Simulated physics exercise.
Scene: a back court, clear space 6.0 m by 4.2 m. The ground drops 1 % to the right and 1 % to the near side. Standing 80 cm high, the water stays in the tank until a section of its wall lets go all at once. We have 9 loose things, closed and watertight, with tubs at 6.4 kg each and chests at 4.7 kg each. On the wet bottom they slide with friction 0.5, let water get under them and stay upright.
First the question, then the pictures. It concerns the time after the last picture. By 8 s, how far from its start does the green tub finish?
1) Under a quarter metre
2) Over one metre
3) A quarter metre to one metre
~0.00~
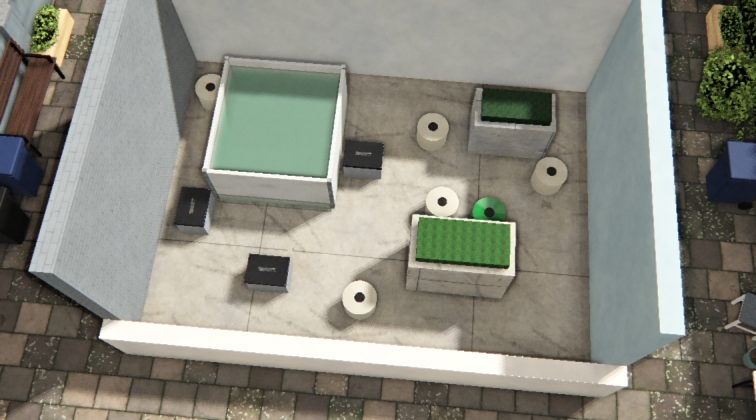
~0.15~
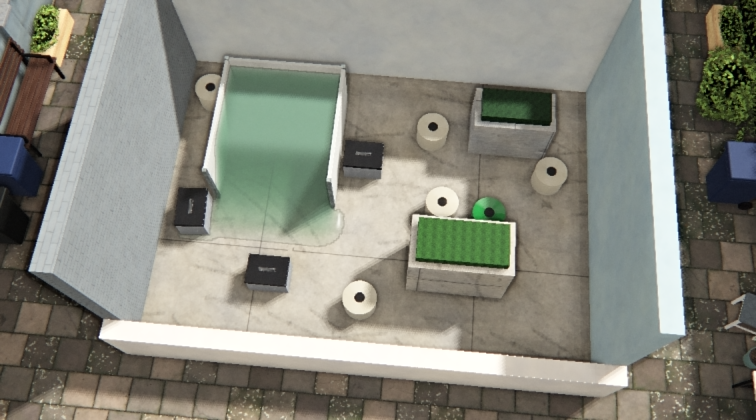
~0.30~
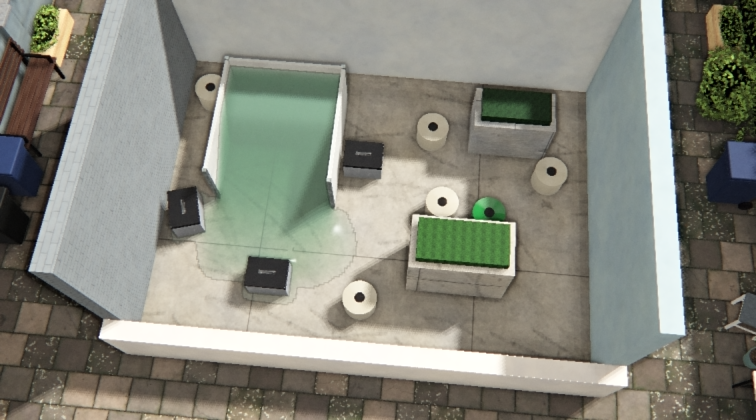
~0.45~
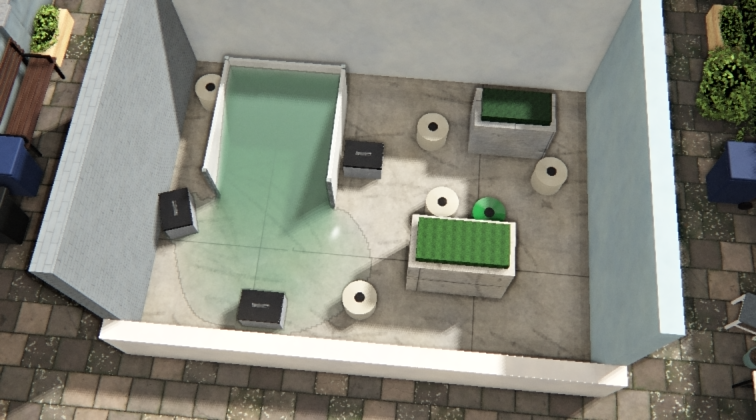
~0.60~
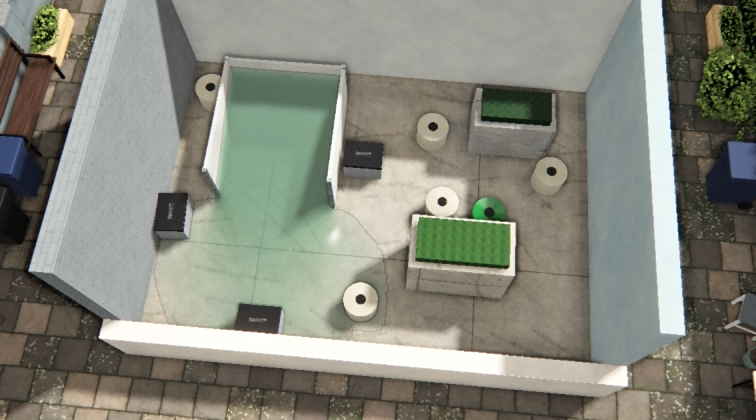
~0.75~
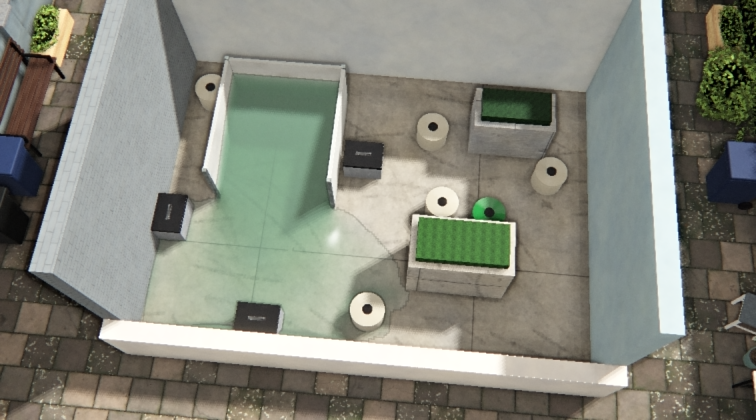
(3) A quarter metre to one metre.
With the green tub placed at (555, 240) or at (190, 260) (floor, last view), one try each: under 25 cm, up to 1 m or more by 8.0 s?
Respectively: It is shoved a long way; it is shoved a long way.
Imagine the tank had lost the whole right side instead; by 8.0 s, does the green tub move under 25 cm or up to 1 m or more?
With that failure, the green tub lands a long way off.
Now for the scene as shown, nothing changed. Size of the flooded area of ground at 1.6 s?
At that time the wet patch spans about 10.5 m2.
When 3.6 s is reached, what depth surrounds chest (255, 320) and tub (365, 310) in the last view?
I'd put it at 15 cm and 2 cm respectively.
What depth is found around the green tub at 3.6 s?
Around 1 cm.
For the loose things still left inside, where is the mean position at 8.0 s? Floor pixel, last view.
Near (429, 187).
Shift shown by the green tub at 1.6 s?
I'd guess some 0 cm by then.
After 1.6 s the green tub is near (489, 212), 0.0 m from its start, aground; 1 afloat.
After 3.6 s the green tub is near (489, 212), 0.0 m from its start, aground; 4 afloat.
After 5.6 s the green tub is near (495, 219), 0.1 m from its start, afloat; 9 afloat.
After 8.0 s the green tub is near (537, 210), 0.6 m from its start, afloat; 9 afloat.
